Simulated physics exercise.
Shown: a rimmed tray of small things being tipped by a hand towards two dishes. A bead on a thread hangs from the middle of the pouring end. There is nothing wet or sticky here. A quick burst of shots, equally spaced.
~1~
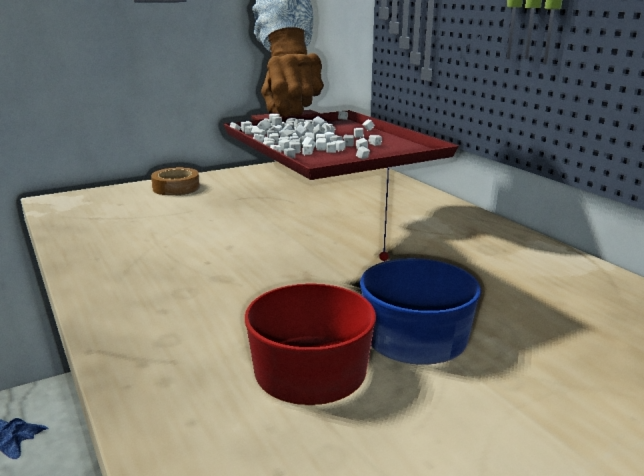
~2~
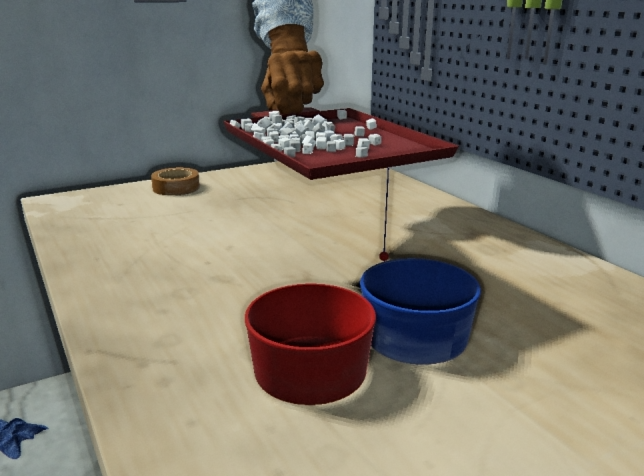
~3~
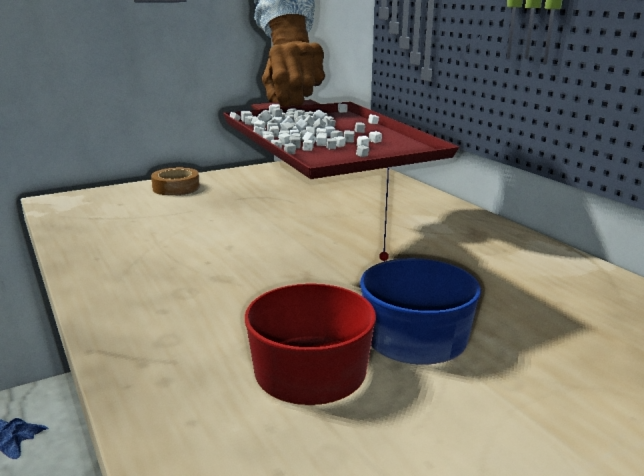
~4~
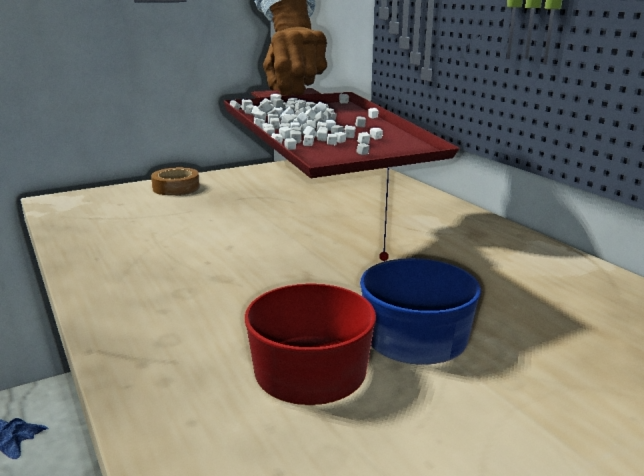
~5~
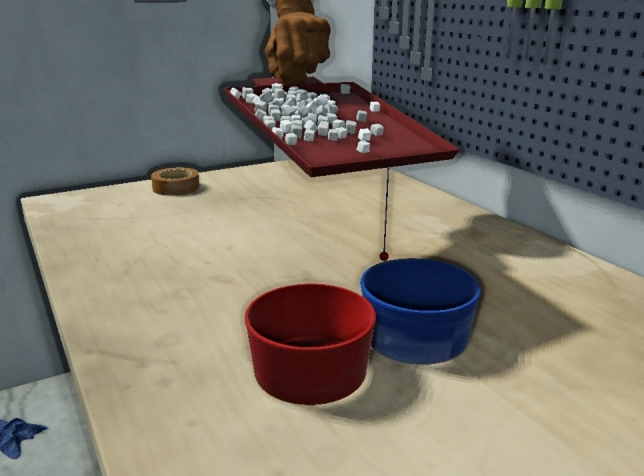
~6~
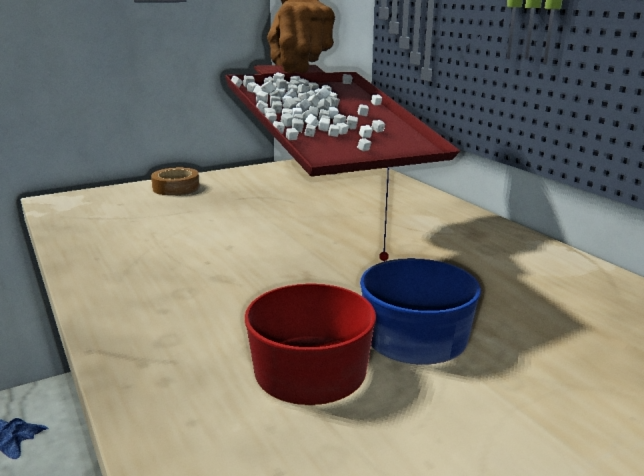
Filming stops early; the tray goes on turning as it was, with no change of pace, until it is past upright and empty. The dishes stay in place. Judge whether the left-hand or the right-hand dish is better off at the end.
The right-hand dish is better off.
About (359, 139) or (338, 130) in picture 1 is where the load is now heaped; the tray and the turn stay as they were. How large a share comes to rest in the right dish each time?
First 60 %, then 50 %.
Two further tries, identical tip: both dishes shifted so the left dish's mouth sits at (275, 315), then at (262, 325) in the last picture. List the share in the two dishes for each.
In turn about 50 and about 50 percent.
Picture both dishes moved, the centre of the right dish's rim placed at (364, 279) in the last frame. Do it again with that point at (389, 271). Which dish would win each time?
In order of the tries: The dish on the right side, then the dish on the right side.
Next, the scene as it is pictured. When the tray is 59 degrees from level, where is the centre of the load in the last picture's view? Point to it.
Look about (391, 146) in the last picture.
Soon, tray tipped steeply; most on the tray; a small part in the right dish; a stray few outside both; a small part in the air.
A while on, tray tipped right over; about two thirds on the tray; a stray few in the left dish; a small part in the right dish; about a quarter outside both.
Towards the end, tray tipped past a quarter turn; a small part in the left dish; about half in the right dish; about a third outside both; a stray few in the air.
Finally, tray tipped past a quarter turn; a small part in the left dish; about half in the right dish; about a third outside both; a stray few in the air.
